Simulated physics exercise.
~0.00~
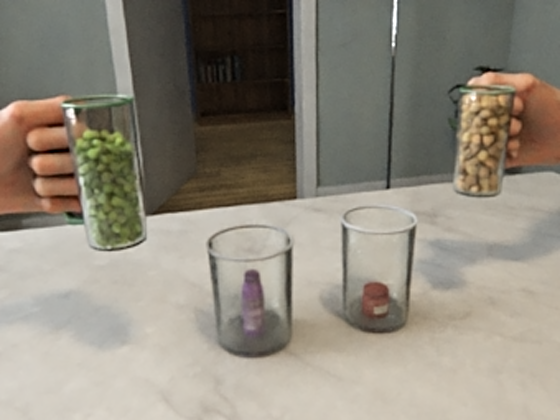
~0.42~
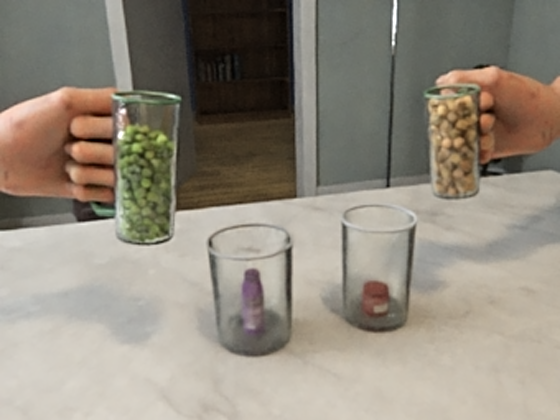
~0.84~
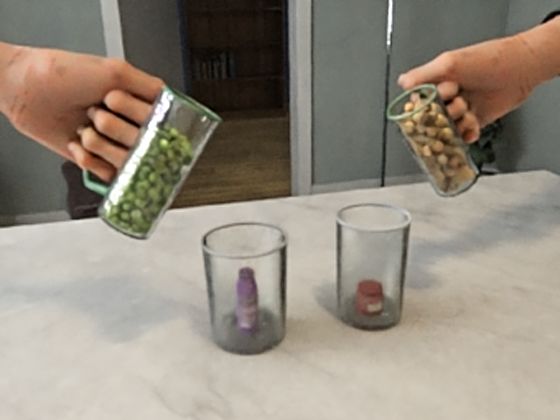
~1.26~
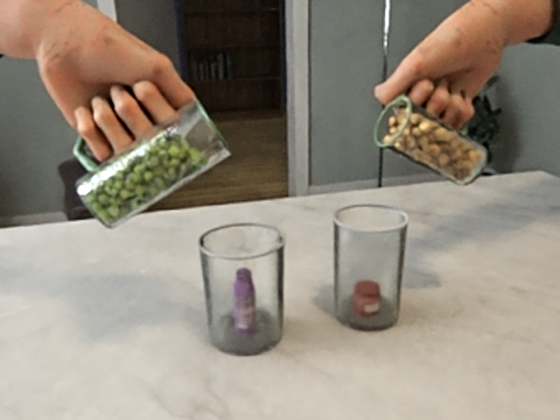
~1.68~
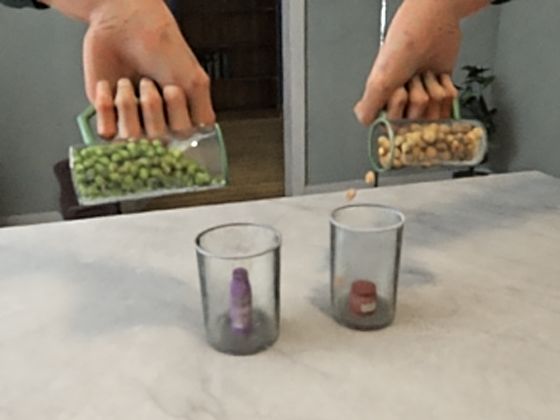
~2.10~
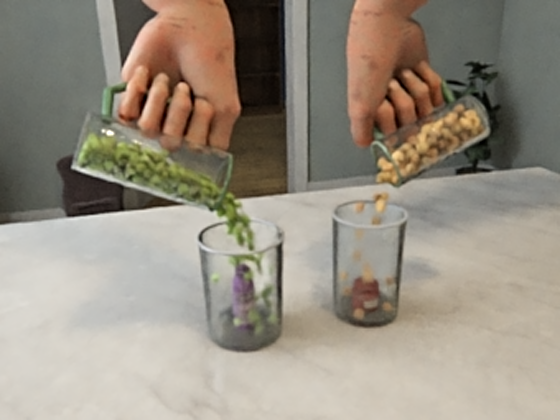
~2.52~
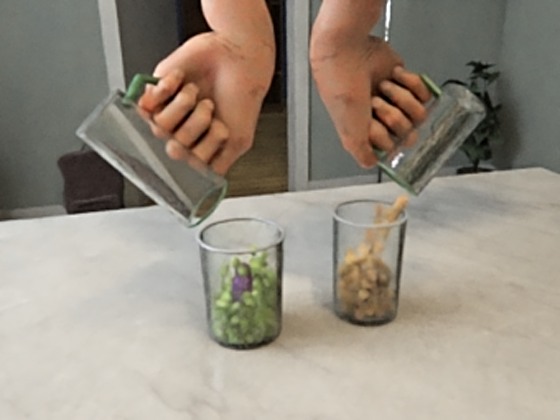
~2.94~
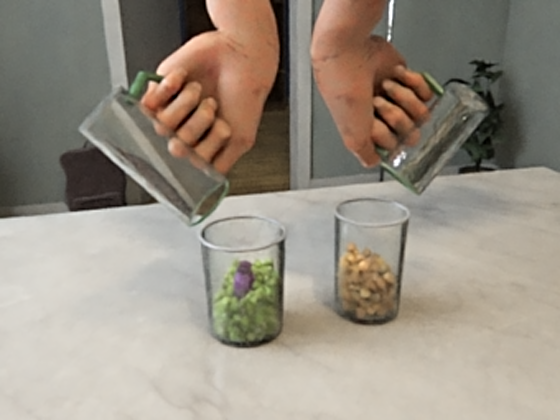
Two hands tipped a cup of green peas and a cup of beige, nut-like pieces into two clear glasses on a table, leaving the purple object's top poking out of the peas on the left while the small reddish one on the right was buried.
